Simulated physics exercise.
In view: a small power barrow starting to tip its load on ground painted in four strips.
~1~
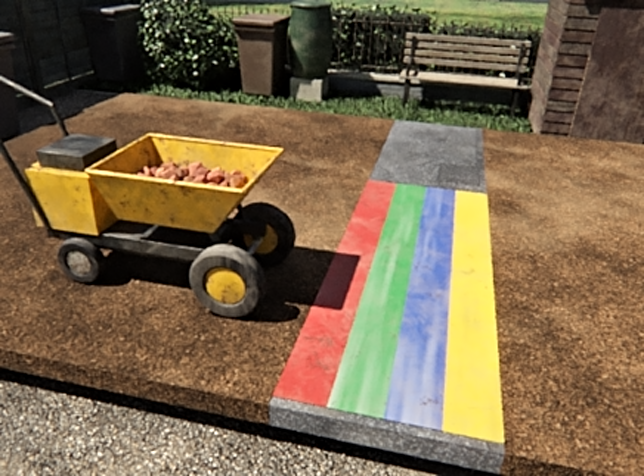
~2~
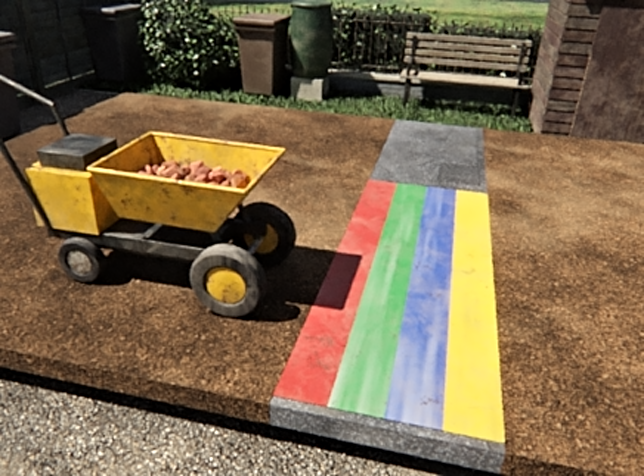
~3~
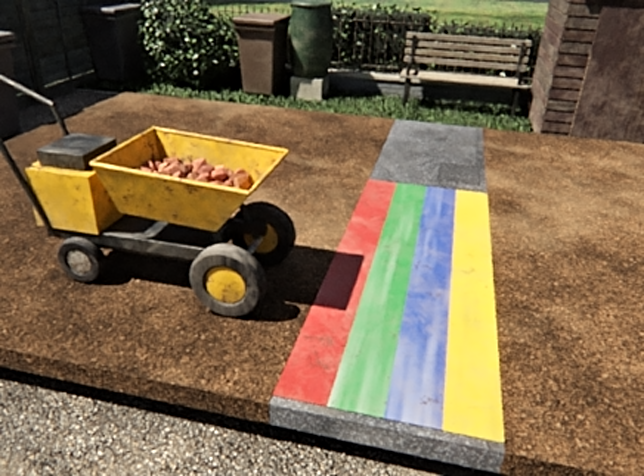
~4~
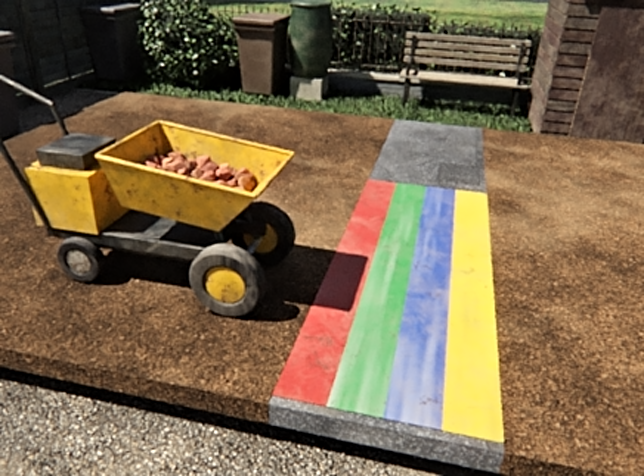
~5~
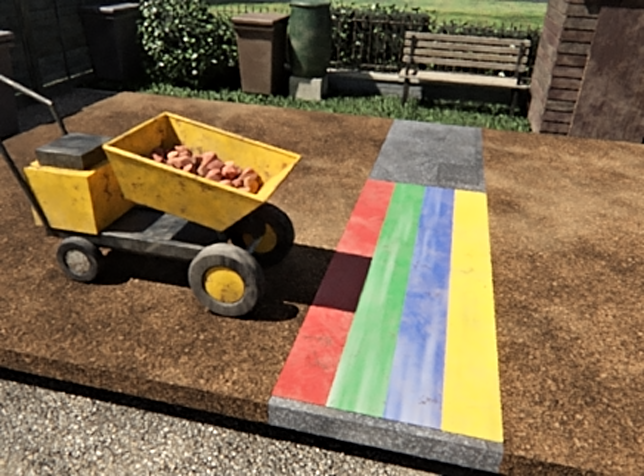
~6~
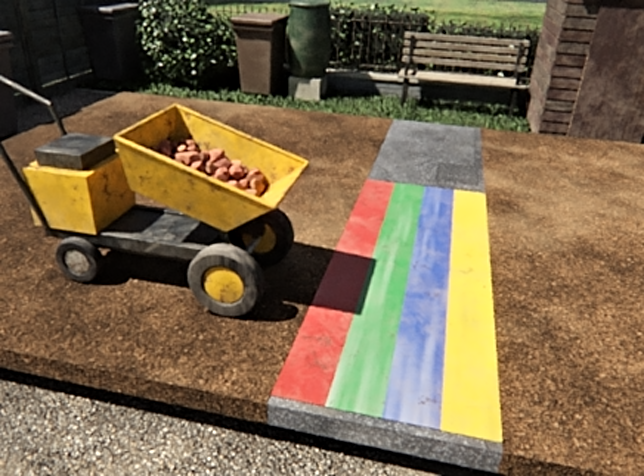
On a brown slab beside red, green, blue and yellow strips, a small yellow barrow stood with its skip of rubble level, then the skip gradually tilted toward the right while the wheels stayed put.
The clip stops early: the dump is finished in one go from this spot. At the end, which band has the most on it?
Most lies over the green band.
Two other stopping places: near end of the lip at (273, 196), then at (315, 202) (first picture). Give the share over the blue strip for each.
Near 30 % and 60 %.
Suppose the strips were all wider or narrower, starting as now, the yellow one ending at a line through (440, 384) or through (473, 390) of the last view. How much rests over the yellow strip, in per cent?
First some 20, then 0 per cent.
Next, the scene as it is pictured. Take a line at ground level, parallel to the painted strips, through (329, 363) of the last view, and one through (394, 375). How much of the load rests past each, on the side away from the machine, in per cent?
First some 70, then 20 per cent.
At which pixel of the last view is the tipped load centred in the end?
At about (369, 301).
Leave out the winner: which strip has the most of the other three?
The runner-up: The red one.
Shortly afterwards, skip tipped steeply; the whole lot in the skip.
Next, skip tipped right over; the bulk in the skip; only a few over the red strip; a little over the green strip.
Some moments later, skip tipped right over; a little in the skip; near a quarter over the red strip; near half over the green strip; a little over the blue strip; a little over the yellow strip.
In the end, skip tipped right over; only a few in the skip; near a third over the red strip; near half over the green strip; a little over the blue strip; a little over the yellow strip.
